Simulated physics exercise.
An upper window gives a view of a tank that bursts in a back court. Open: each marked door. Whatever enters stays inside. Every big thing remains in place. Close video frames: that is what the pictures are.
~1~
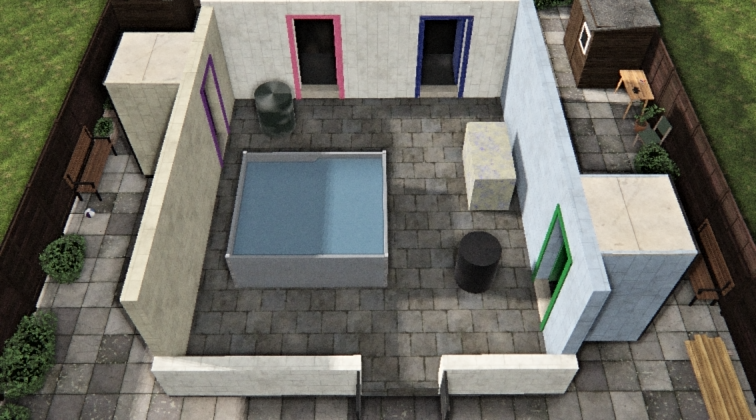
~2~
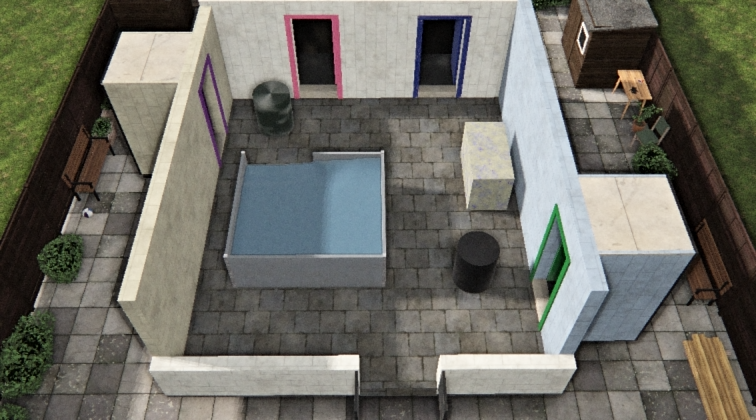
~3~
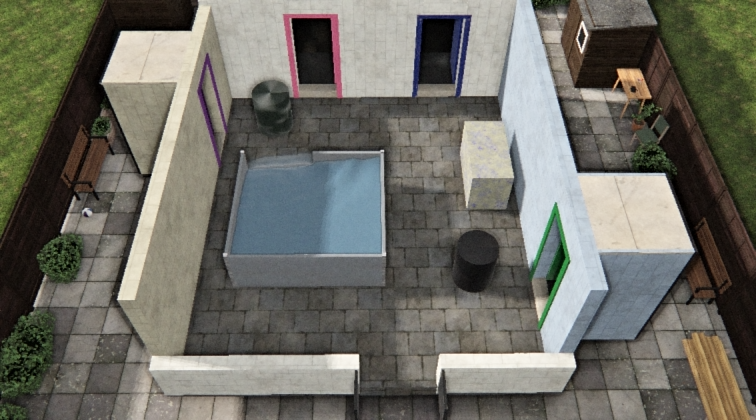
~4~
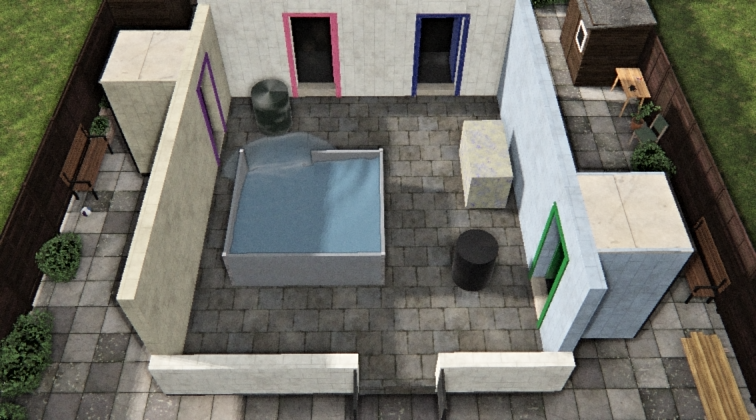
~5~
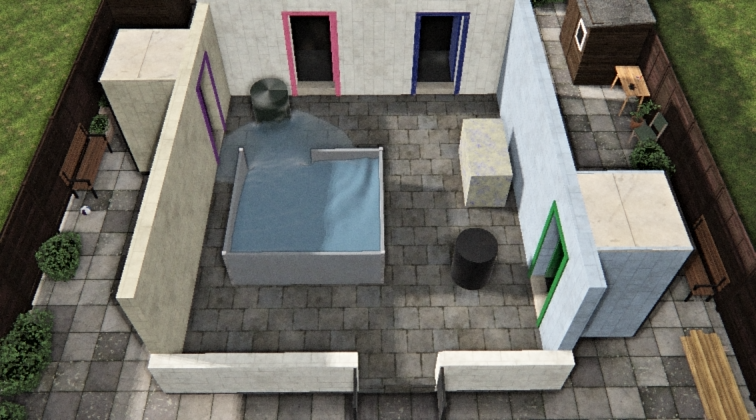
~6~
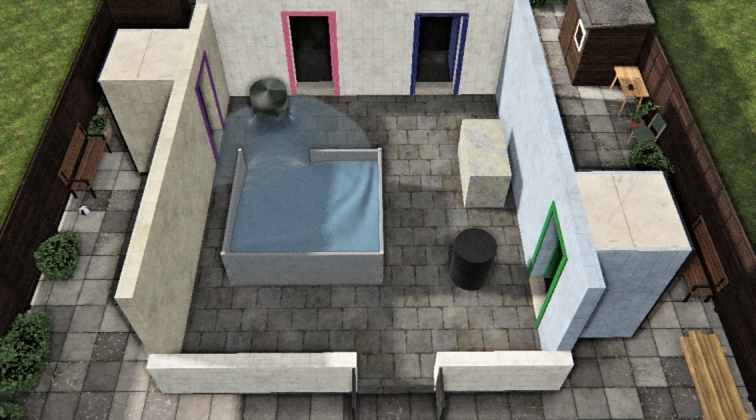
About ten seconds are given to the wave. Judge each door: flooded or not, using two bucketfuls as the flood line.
The green door is not flooded. The blue door is flooded. The purple door is flooded. The pink door is flooded.
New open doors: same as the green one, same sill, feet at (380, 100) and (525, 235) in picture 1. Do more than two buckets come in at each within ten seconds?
Result - first door gets past the limit, second door doesn't reach the limit.
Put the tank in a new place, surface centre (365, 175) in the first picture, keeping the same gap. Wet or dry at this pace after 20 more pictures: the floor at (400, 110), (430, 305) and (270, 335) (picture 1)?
Log: Flood; no flood; no flood.
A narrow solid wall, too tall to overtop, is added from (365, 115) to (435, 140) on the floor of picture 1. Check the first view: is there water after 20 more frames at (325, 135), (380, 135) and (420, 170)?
Taking the points in the order given, they are inundated, inundated and inundated.
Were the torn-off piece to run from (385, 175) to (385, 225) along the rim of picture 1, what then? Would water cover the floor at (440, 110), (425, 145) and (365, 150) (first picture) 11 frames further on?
The first spot is soaked, the second soaked and the third spared.
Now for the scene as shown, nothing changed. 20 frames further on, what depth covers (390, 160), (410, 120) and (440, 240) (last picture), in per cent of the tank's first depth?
Approx. values, in order: 0 %, 14 %, 0 %.
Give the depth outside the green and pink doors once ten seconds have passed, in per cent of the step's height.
The first is near 90 per cent, the second near 50 per cent.
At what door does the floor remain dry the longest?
It's the one in green.
A moment on, water covers 25 % of the floor; the green door not reached, the blue door not reached, the purple door over two buckets in, the pink door over two buckets in.
Next, water covers 30 % of the floor; the green door not reached, the blue door wet at the sill, nothing in, the purple door far over two buckets in, the pink door far over two buckets in.
Then, water covers 40 % of the floor; the green door not reached, the blue door wet at the sill, nothing in, the purple door far over two buckets in, the pink door far over two buckets in.
Later, water covers 70 % of the floor; the green door wet at the sill, nothing in, the blue door under two buckets in, the purple door far over two buckets in, the pink door far over two buckets in.
In the end, water covers 95 % of the floor; the green door wet at the sill, nothing in, the blue door over two buckets in, the purple door far over two buckets in, the pink door far over two buckets in.
